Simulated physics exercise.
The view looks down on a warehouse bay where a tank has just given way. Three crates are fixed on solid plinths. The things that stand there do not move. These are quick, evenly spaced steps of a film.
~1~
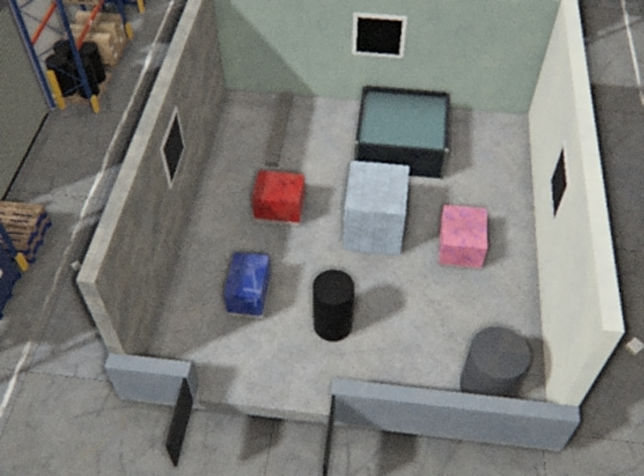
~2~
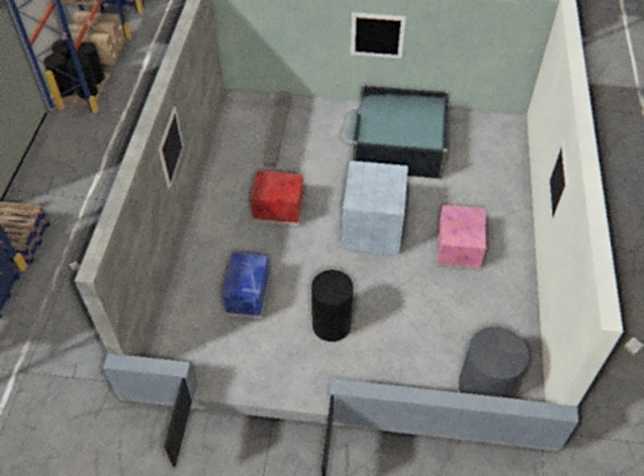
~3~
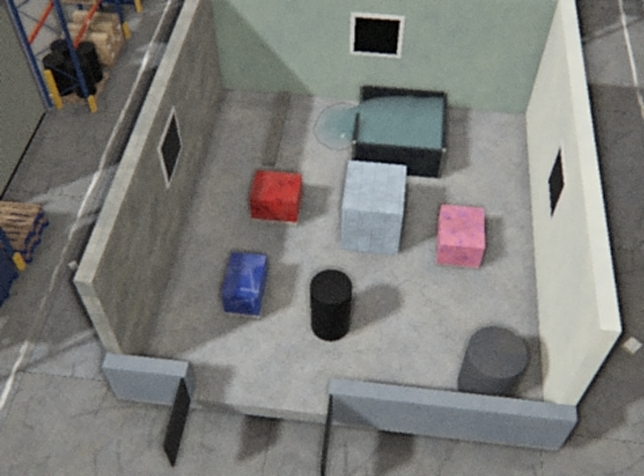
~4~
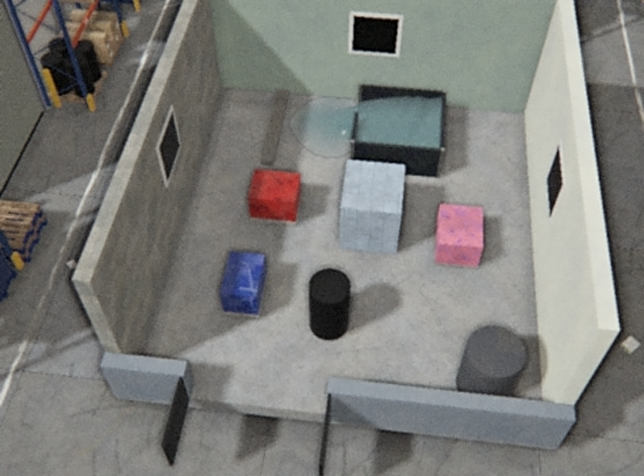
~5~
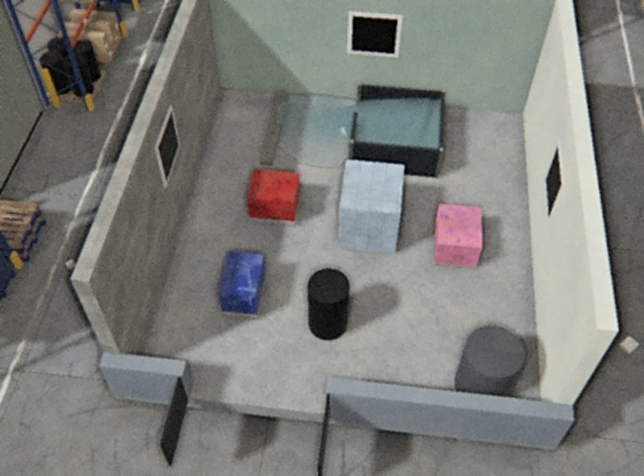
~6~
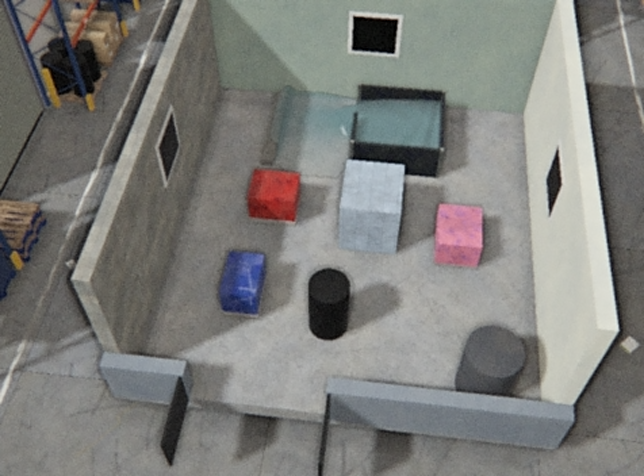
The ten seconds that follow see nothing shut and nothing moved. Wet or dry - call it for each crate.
Calls: Blue crate - dry; pink crate - dry; red crate - wet.
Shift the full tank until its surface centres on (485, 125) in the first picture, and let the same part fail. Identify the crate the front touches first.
The one in red.
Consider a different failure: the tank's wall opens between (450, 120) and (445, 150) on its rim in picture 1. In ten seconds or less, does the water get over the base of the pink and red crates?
In short: Pink crate gets drenched; red crate stays untouched.
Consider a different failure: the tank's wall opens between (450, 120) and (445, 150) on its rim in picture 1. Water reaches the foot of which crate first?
That would be the pink-painted one.
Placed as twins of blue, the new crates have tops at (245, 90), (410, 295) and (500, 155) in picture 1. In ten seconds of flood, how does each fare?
Taken as listed, number one does get flooded, number two never gets reached and number three never gets reached.
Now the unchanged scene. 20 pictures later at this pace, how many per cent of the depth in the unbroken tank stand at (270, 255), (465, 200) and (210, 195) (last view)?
Around 0, 0 and 16 percent, in that order.
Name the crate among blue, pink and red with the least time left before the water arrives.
Simply the one in red.
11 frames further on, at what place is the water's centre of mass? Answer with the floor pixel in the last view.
It is around (338, 138).
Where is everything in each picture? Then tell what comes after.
In the first picture, the open tank at (404, 120) is whole and still.
In the second picture, the front is at (348, 142), out from the gap at (362, 118).
In the third picture, water pours out at (360, 120) and has run to (318, 133).
In the fourth picture, water pours out at (359, 119) and has run to (294, 125).
In the fifth picture, water pours out at (358, 119) and has run to (290, 97).
In the sixth picture, water pours out at (358, 119) and has run to (277, 94).
A moment on, water covers 15 % of the floor; the blue crate not reached, the pink crate not reached, the red crate water round its plinth.
Next, water covers 20 % of the floor; the blue crate not reached, the pink crate not reached, the red crate water round its plinth.
Then, water covers 35 % of the floor; the blue crate not reached, the pink crate not reached, the red crate water round its plinth.
Later, water covers 60 % of the floor; the blue crate water round its plinth, the pink crate water round its plinth, the red crate water round its plinth.
In the end, water covers 80 % of the floor; the blue crate stayed above the water, the pink crate stayed above the water, the red crate was topped.
